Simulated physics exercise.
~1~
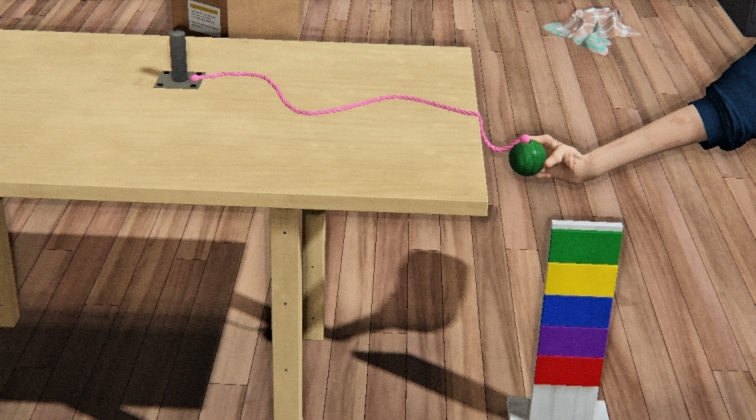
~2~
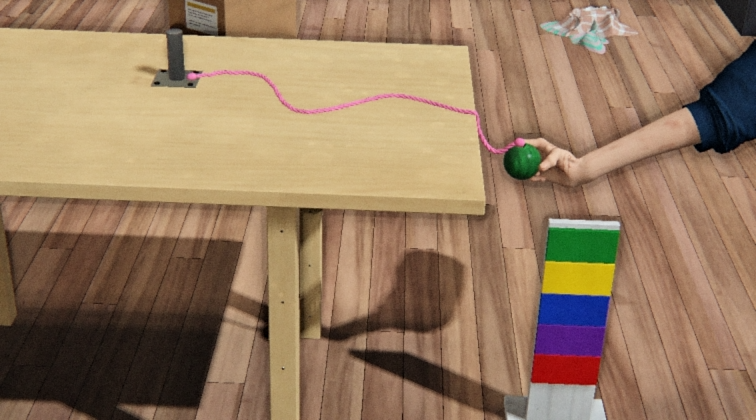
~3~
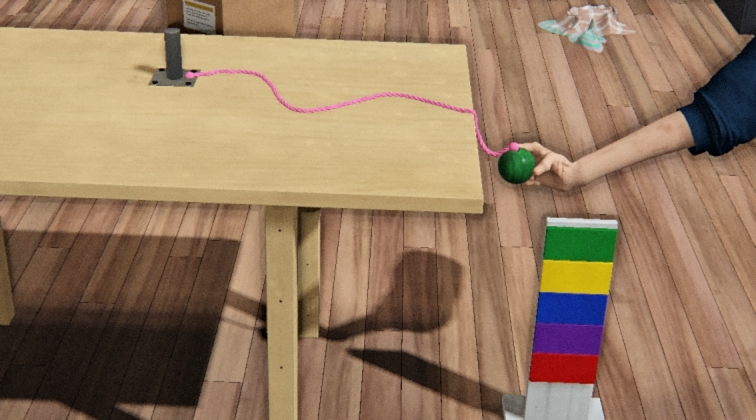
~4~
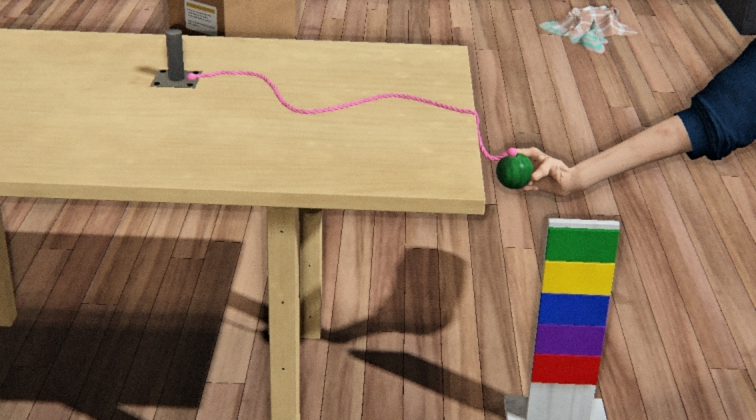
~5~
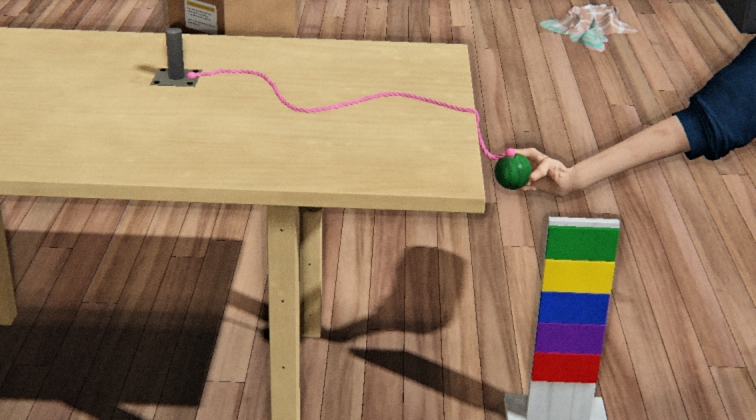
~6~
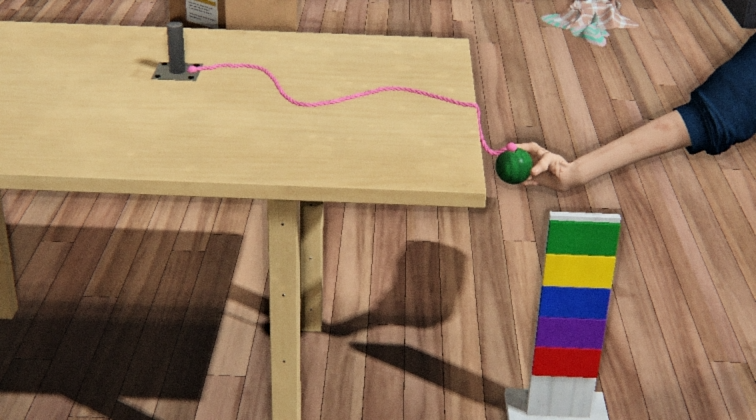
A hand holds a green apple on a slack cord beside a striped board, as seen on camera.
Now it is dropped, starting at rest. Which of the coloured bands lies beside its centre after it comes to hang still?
The yellow band lies beside it.
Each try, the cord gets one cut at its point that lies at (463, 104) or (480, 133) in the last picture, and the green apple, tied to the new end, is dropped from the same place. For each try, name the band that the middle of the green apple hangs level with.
One after the other: Higher than all five; green.
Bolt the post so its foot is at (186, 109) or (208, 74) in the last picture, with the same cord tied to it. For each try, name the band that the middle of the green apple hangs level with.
Going case by case, it's blue and then blue.
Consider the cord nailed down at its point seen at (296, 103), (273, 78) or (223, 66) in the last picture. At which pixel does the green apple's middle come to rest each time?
Roughly (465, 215), (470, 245) and (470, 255), in that order.
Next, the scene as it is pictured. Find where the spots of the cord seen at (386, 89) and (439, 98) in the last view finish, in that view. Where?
Roughly (458, 103) for the first and (475, 145) for the second.
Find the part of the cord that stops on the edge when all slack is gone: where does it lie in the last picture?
Close to (405, 90).
A little later, apple near (445, 259); level with yellow.
Next, apple near (482, 262); level with yellow.
When it is over, apple near (470, 261); level with yellow. The cord holds its middle at yellow.
